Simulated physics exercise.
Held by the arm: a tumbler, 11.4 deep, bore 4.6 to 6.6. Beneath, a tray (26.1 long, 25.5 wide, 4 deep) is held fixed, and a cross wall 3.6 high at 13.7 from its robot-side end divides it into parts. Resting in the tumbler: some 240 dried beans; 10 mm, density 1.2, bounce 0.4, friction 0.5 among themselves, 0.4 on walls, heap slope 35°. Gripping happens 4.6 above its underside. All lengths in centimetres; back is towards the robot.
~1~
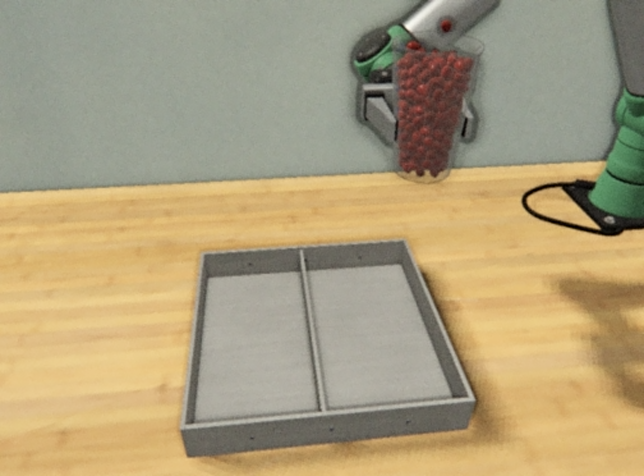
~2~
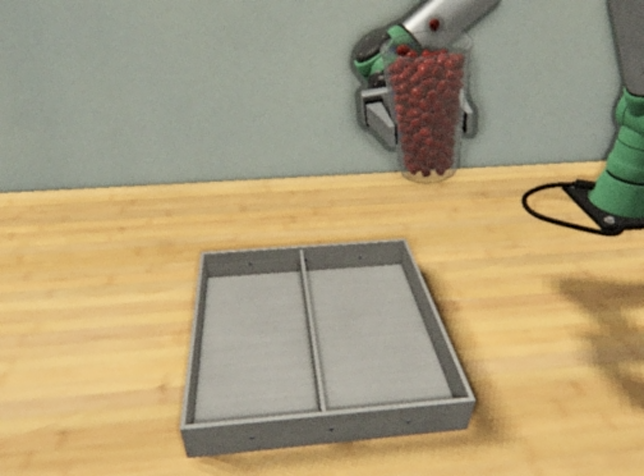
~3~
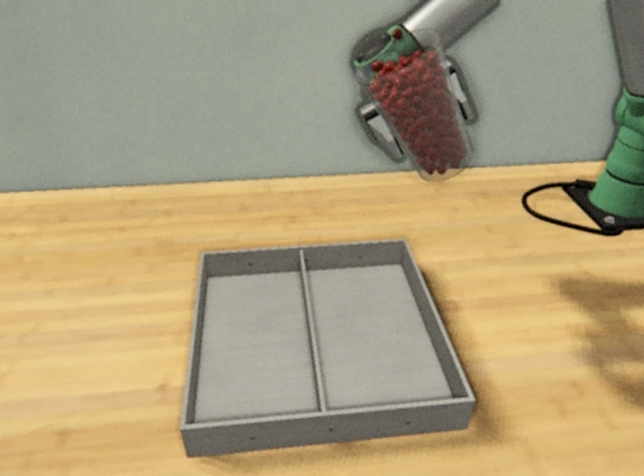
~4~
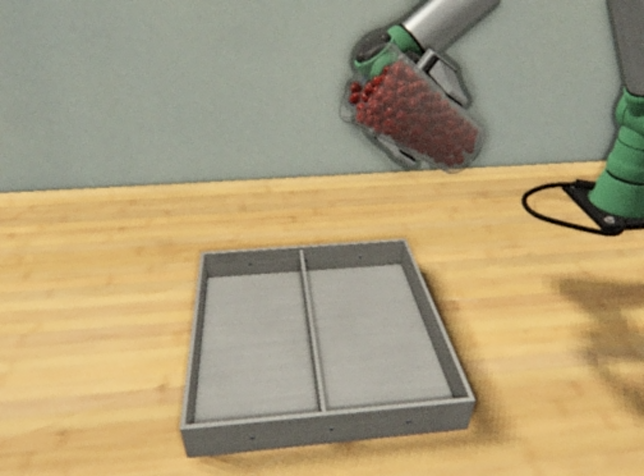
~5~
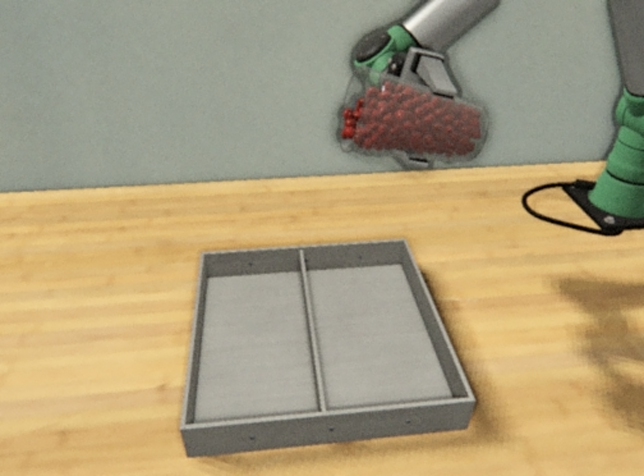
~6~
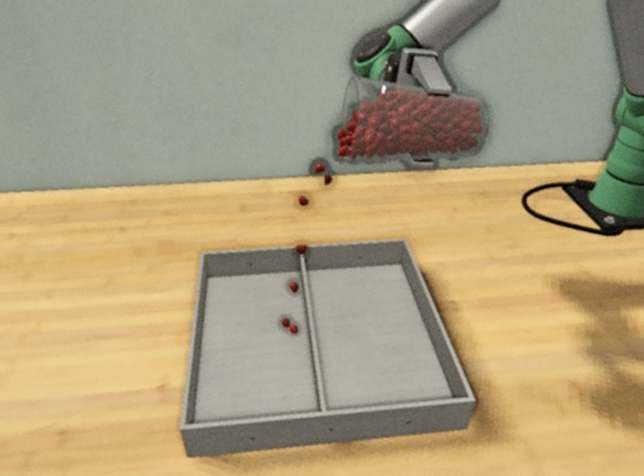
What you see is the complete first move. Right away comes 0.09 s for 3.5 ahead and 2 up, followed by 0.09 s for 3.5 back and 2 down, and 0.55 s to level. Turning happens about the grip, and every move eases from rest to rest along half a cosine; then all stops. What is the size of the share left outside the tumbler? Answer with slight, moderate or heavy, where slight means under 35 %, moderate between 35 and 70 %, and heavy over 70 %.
Heavy, over 70 %.
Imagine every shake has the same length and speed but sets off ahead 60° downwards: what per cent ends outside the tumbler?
Some 20 in a hundred.
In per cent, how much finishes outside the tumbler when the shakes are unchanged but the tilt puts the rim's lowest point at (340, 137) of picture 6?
The share is around 65 %.
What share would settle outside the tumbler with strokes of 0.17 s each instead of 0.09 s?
Estimate: Near 30 per cent.
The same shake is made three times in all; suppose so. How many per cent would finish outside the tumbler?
Near 100 per cent.
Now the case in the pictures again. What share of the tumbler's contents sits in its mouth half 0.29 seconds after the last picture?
100 %.
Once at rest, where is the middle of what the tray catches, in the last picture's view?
Roughly at pixel (235, 343).
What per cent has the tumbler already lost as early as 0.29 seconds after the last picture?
Share out so far: Close to 85 %.
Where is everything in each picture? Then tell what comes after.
Tumbler middle at (429, 113), level; upper third of the load around (435, 74), from x 400 to 465, top at y 25; 244 in the tumbler, in the first picture.
Tumbler middle at (427, 113), tilted 8° forward; upper third of the load around (427, 74), from x 395 to 460, top at y 25, in the second picture.
Tumbler middle at (423, 114), tilted 29° forward; upper third of the load around (411, 82), from x 375 to 460, top at y 35, in the third picture.
Tumbler middle at (418, 118), tilted 55° forward; upper third of the load around (400, 93), from x 355 to 475, top at y 65, in the fourth picture.
Tumbler middle at (416, 122), tilted 76° forward; upper third of the load around (402, 106), from x 345 to 475, top at y 90, in the fifth picture.
Tumbler middle at (416, 124), tilted 84° forward; upper third of the load around (416, 110), from x 285 to 475, top at y 95; 237 in the tumbler, 3 in the far-side part, 4 in flight or on a rim, in the sixth picture.
Then, 0.29 s later, tilted 76° forward, highest piece 27 above the table; 88 in the far-side part, 37 in the tumbler, 119 in flight or on a rim.
Then, 0.58 s later, tilted 14° forward, highest piece 28 above the table; 185 in the far-side part, 31 in the tumbler, 27 on the table or floor, 1 in flight or on a rim.
Then, 0.93 s later, level, highest piece 25 above the table; 186 in the far-side part, 31 in the tumbler, 27 on the table or floor.
Then, 1.98 s later, level, highest piece 25 above the table; 186 in the far-side part, 31 in the tumbler, 27 on the table or floor.
At rest, 186 in the far-side part, 31 in the tumbler, 27 on the table or floor. That is 87 % outside the tumbler.
